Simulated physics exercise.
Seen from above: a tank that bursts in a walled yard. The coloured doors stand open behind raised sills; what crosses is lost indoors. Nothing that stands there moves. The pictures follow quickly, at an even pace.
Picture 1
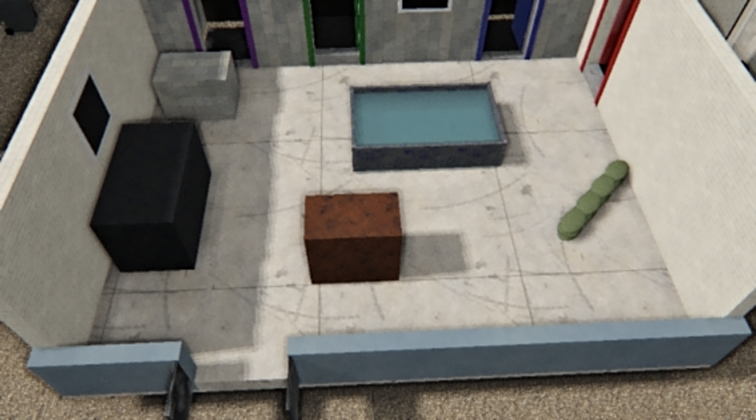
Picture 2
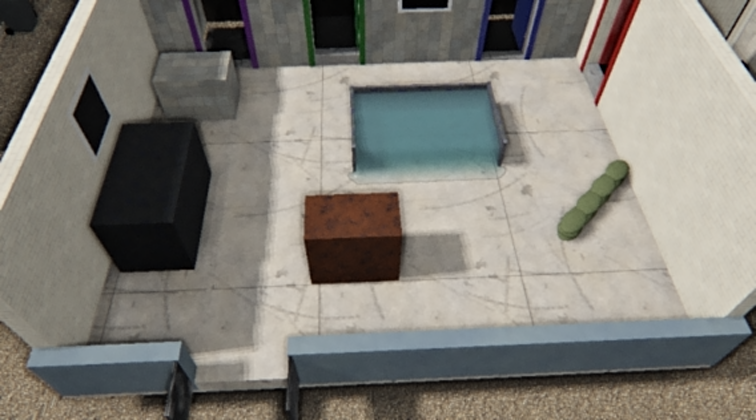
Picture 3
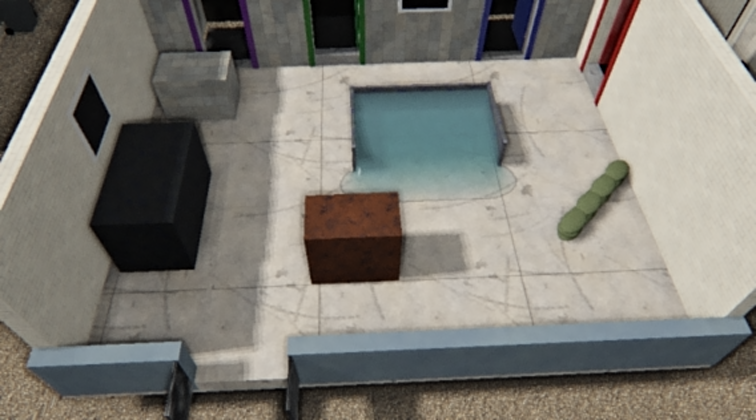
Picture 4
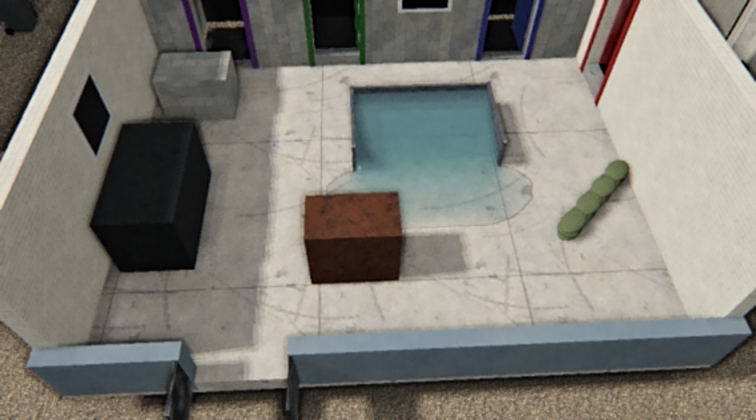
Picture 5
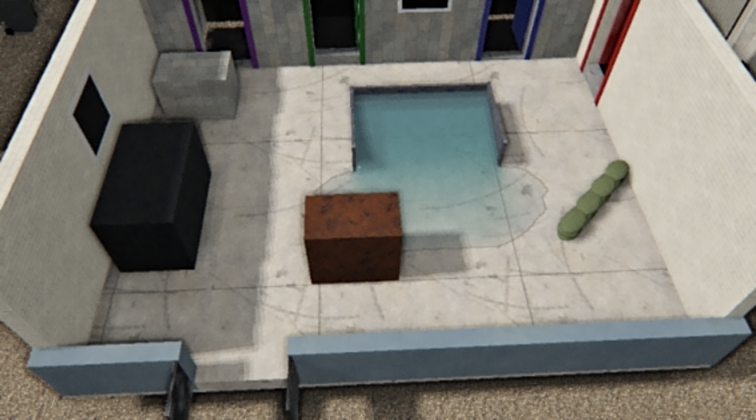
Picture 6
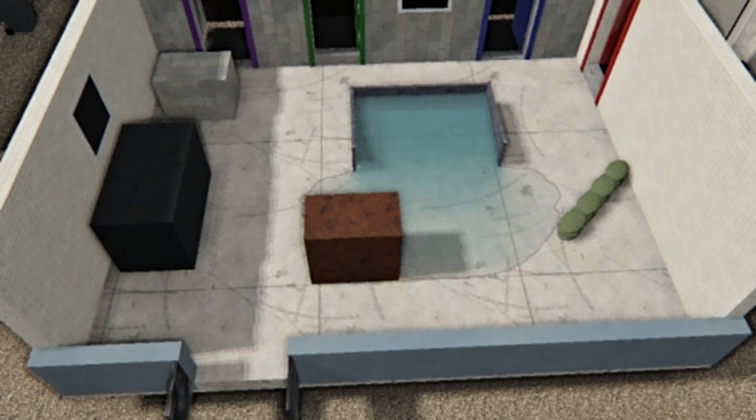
In a walled yard, a tank's front opens and water spreads across the floor around a rusty block.
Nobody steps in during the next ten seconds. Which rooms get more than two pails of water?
In the end: The red door stays under that; the green door stays under that; the purple door stays under that; the blue door stays under that.
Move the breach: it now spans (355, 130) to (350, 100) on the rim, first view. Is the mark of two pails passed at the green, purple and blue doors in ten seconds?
One by one: The green door is under; the purple door is over; the blue door keeps below it.
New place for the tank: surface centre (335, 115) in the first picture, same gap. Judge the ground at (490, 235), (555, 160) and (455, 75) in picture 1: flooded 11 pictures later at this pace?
In turn: Awash, dry, not flooded.
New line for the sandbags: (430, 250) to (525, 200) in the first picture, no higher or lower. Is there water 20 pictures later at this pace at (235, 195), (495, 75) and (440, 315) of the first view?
In that order: Covered, no water, under water.
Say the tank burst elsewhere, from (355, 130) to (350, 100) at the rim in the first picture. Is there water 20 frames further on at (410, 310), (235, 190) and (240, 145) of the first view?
In turn: Clear, covered, awash.
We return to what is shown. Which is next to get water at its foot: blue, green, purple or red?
It is the one in purple.
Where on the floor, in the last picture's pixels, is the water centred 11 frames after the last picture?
I would point to (434, 228).
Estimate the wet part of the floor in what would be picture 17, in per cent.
About 35 per cent.
A moment on, water covers 25 % of the floor; the red door not reached, the green door not reached, the purple door not reached, the blue door not reached.
Next, water covers 35 % of the floor; the red door not reached, the green door not reached, the purple door not reached, the blue door not reached.
Then, water covers 50 % of the floor; the red door not reached, the green door not reached, the purple door not reached, the blue door not reached.
Later, water covers 60 % of the floor; the red door not reached, the green door not reached, the purple door wet at the sill, nothing in, the blue door not reached.
In the end, water covers 85 % of the floor; the red door not reached, the green door wet at the sill, nothing in, the purple door wet at the sill, nothing in, the blue door not reached.
